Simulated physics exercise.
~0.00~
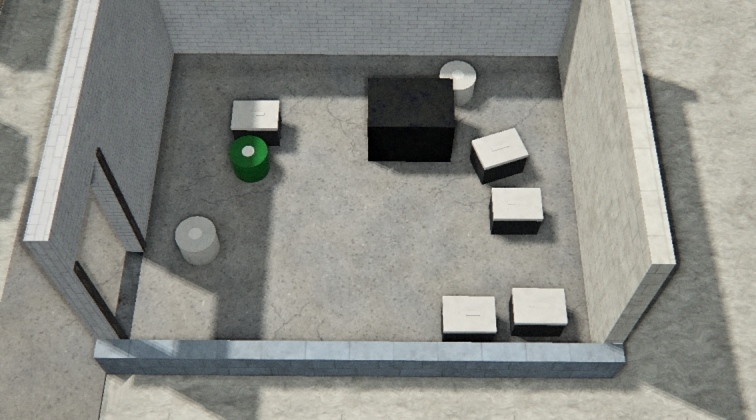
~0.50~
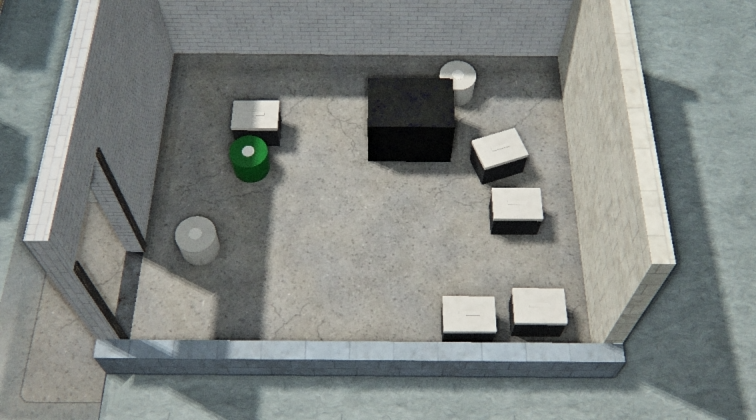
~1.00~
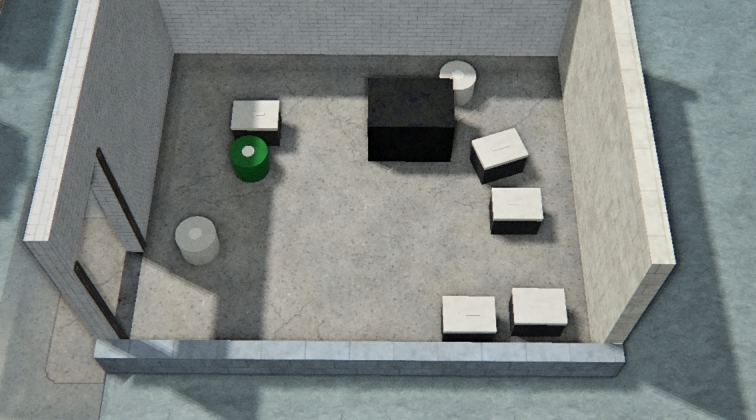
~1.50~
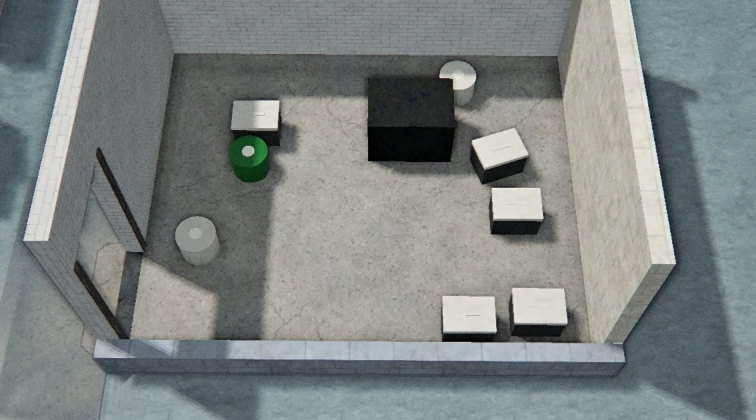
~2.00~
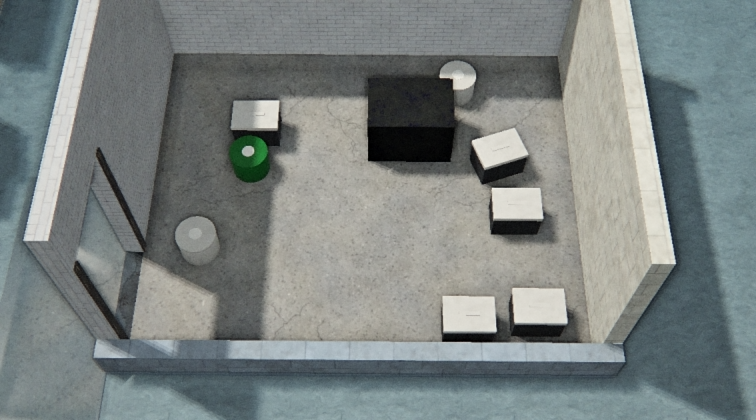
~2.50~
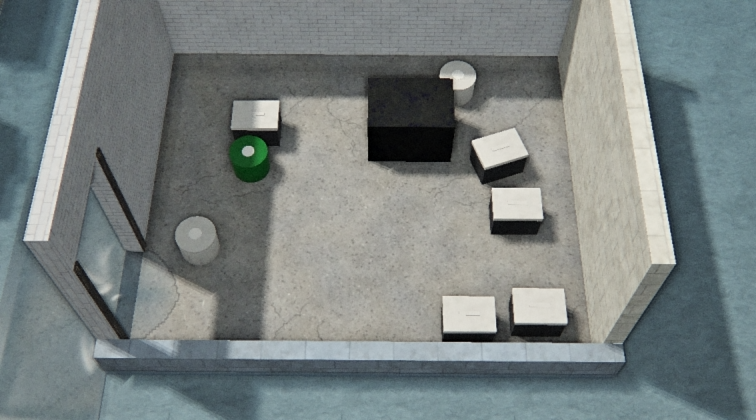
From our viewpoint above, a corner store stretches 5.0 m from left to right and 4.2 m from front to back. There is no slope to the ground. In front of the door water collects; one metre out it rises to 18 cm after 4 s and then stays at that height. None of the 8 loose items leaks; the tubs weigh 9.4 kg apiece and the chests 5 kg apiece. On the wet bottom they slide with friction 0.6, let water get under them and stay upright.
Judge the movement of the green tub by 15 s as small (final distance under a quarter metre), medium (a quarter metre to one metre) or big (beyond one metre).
It is small.
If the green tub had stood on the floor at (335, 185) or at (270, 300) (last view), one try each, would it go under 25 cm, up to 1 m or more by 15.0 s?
In that order: It remains where it is; it goes a long way.
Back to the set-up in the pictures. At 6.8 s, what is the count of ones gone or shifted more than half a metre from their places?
It comes to 0.
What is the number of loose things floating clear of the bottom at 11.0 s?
At that instant the tally stands at 4.
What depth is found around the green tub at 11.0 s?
Depth: About 1 cm.
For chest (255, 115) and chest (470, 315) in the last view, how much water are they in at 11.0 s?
1 and 10 cm.
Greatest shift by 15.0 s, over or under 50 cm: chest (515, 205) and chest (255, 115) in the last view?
Above, below.
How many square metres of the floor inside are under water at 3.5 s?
Wet: Near 2.0 m2.
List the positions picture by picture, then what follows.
The green tub at (248, 151), on the bottom; 0.0 m2 under water; 0 of 8 have shifted, in the first frame.
The green tub at (248, 151) rests on the ground; 0.0 m2 under water; 0 of 8 have shifted, in the second frame.
The green tub at (248, 151) rests on the ground; water covers 0.0 m2; 0 of 8 have shifted, in the third frame.
The green tub at (248, 151), on the bottom; water covers 0.0 m2; 0 of 8 have shifted, in the fourth frame.
The green tub at (248, 151), on the bottom; water covers 0.0 m2; 0 of 8 have shifted, in the fifth frame.
The green tub at (248, 151), on the bottom; 0.3 m2 under water; 0 of 8 have shifted, in the sixth frame.
After 3.5 s the green tub is near (248, 151), 0.0 m from its start, aground; 0 afloat.
After 6.8 s the green tub is near (248, 151), 0.0 m from its start, aground; 2 afloat.
After 11.0 s the green tub is near (248, 151), 0.0 m from its start, aground; 4 afloat.
After 15.0 s the green tub is near (248, 152), 0.0 m from its start, aground; 5 afloat.
